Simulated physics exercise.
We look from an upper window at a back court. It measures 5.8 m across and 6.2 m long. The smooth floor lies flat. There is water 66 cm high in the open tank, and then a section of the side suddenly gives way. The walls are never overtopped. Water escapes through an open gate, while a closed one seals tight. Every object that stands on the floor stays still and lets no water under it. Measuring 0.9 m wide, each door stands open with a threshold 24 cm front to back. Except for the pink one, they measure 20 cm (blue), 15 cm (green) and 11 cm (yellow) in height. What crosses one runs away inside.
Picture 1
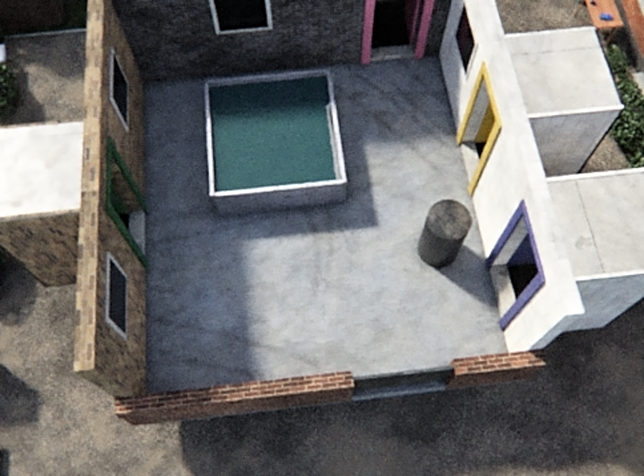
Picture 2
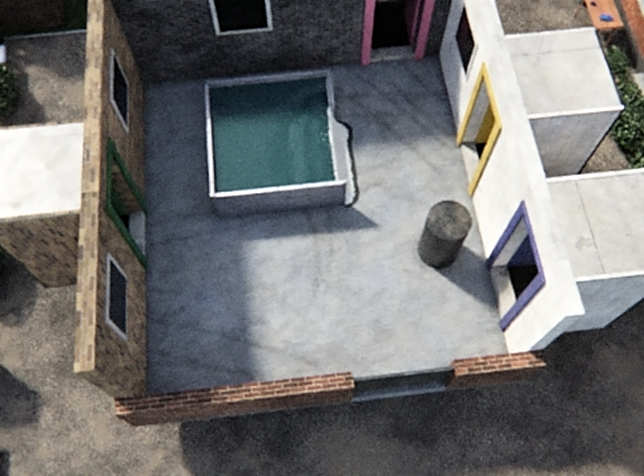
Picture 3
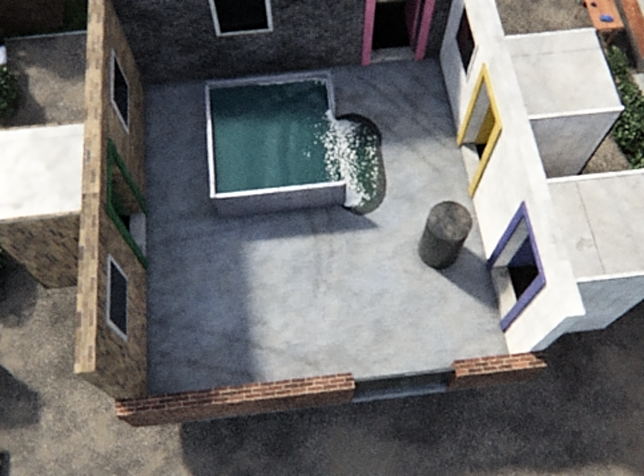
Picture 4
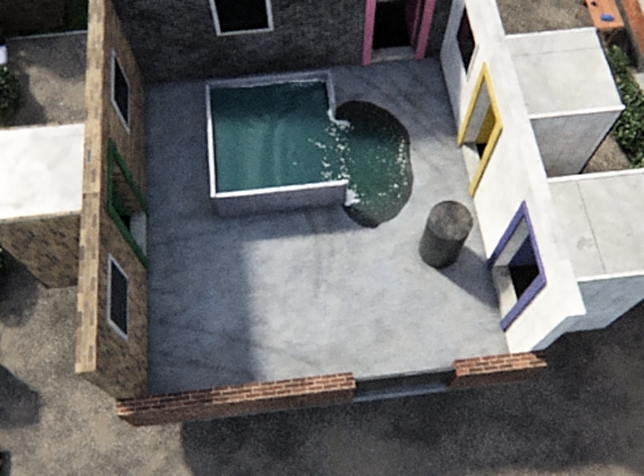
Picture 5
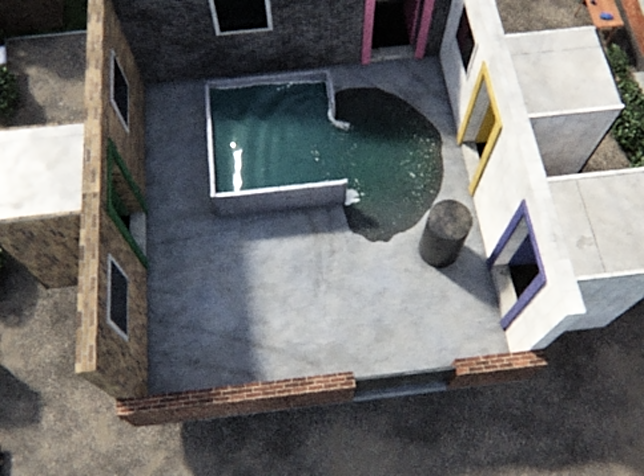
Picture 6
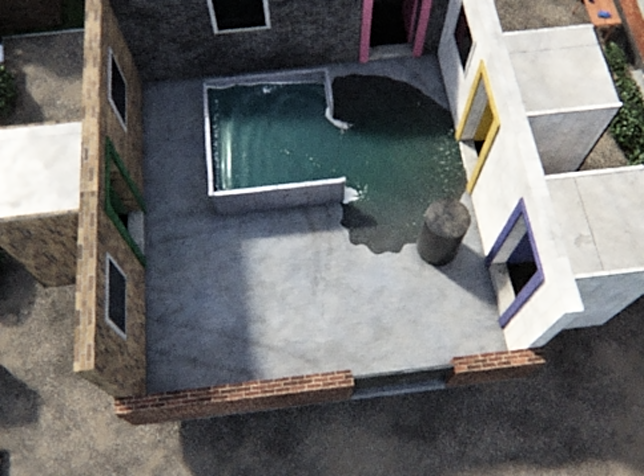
Water burst out through the right side of an open tank in a walled court, then spread across the grey floor in a widening dark pool that reached the yellow door and the round pillar.
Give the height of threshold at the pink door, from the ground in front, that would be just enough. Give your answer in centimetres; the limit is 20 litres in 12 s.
Close to 16 cm.
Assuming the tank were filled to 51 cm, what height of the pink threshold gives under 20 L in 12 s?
About 12.5 centimetres.
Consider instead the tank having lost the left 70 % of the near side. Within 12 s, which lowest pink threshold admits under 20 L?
Some 11.0 cm.
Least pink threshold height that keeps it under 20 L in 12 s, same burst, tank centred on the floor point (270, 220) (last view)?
You'd need some 17 cm.
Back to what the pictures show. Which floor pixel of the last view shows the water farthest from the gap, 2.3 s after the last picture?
The farthest wet point is roughly at (510, 361) in the last view.
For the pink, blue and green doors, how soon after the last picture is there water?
Pink = 0.3 s, blue = 0.9 s, green = 5.5 s.
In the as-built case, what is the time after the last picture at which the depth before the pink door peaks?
Approximately 2.4 s.
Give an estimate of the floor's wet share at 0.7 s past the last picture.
About 25 per cent.
Then, 0.7 s after the last picture water covers 25 % of the floor, deepest (36 cm) near (459, 149); 3 cm at the pink door, 0 litres in over its 10 cm threshold.
Then, 2.3 s after the last picture water covers 45 % of the floor, deepest (32 cm) near (437, 56); 17 cm at the pink door, 21 litres in over its 10 cm threshold.
Then, 11.3 s after the last picture water covers 100 % of the floor, deepest (12 cm) near (154, 156); 6 cm at the pink door, 108 litres in over its 10 cm threshold.
At the pink door as built, the water peaked near 17 cm, 2.3 s after the last picture.
Run again over the same 12 s with other heights there, 52 litres in over 13 cm, 12 litres over 18 cm. The limit of 20 litres is kept from about 16 cm up.
